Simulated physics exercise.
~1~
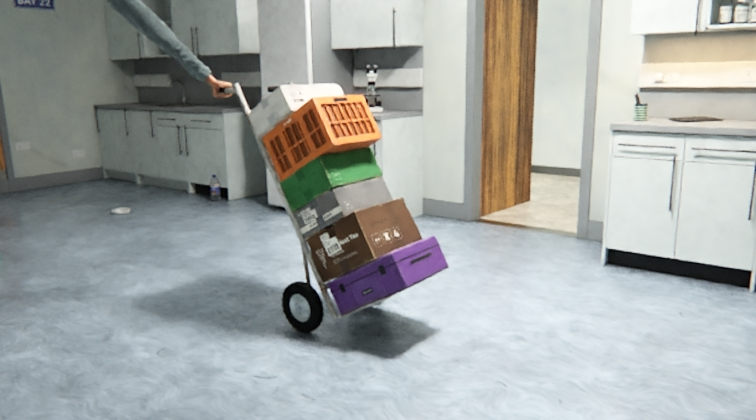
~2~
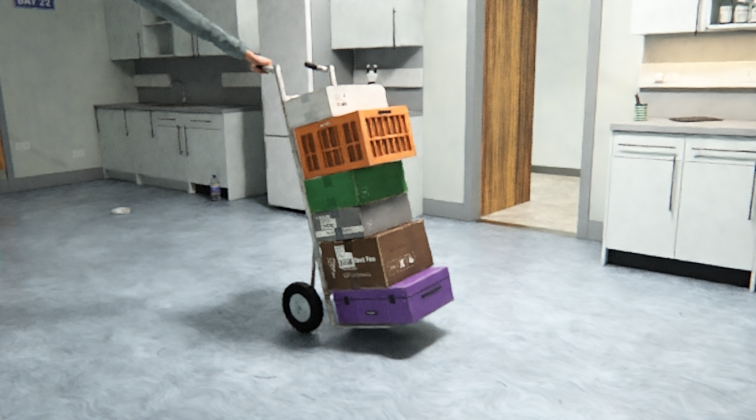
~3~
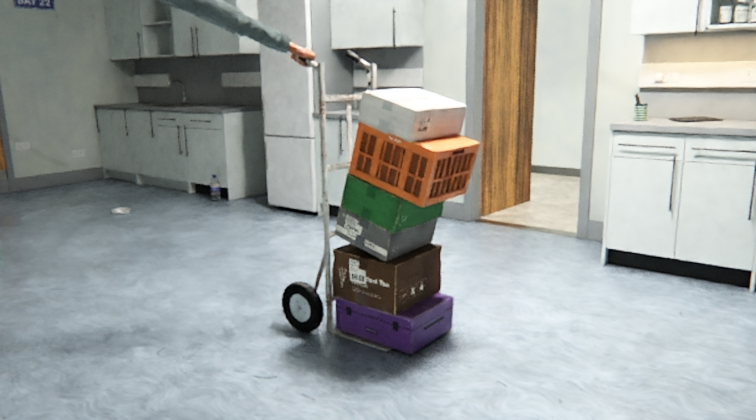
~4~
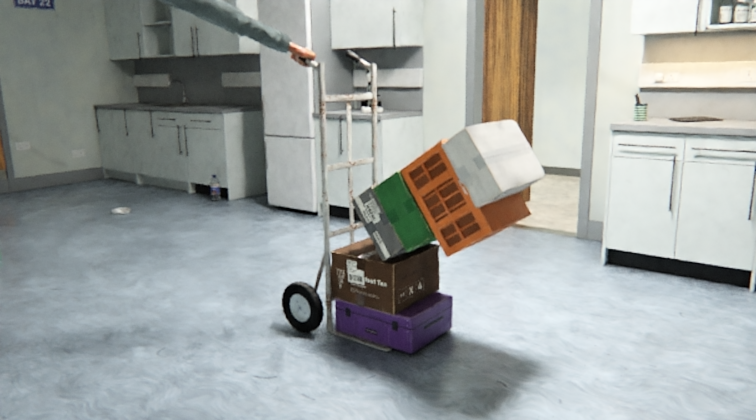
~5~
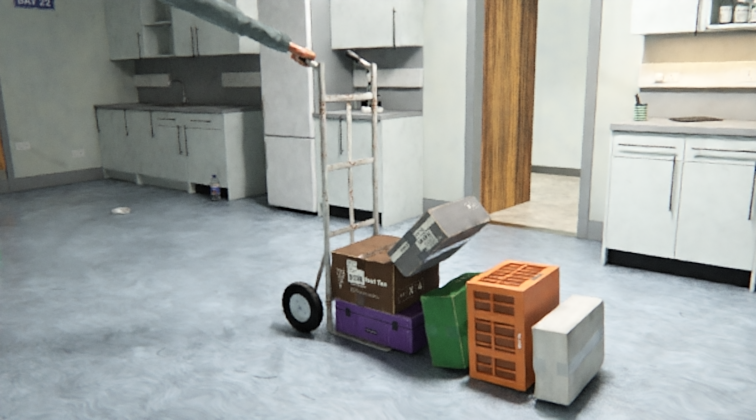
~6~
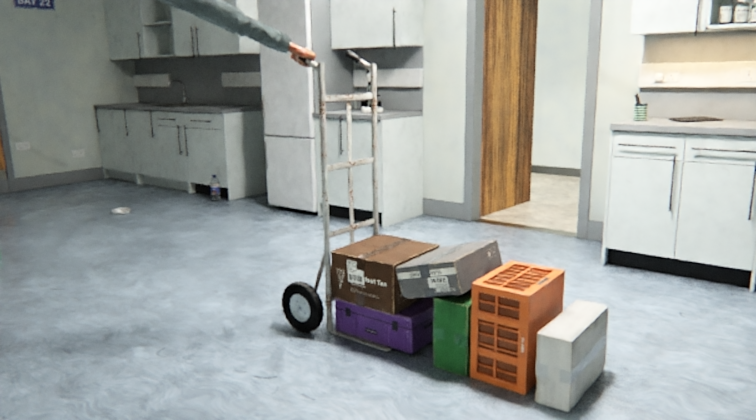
A loaded hand truck was tipped upright by an outstretched arm, and its upper stack toppled to the right, leaving the white, orange and green boxes on the floor and the grey one leaning beside the brown box, still atop the purple case.
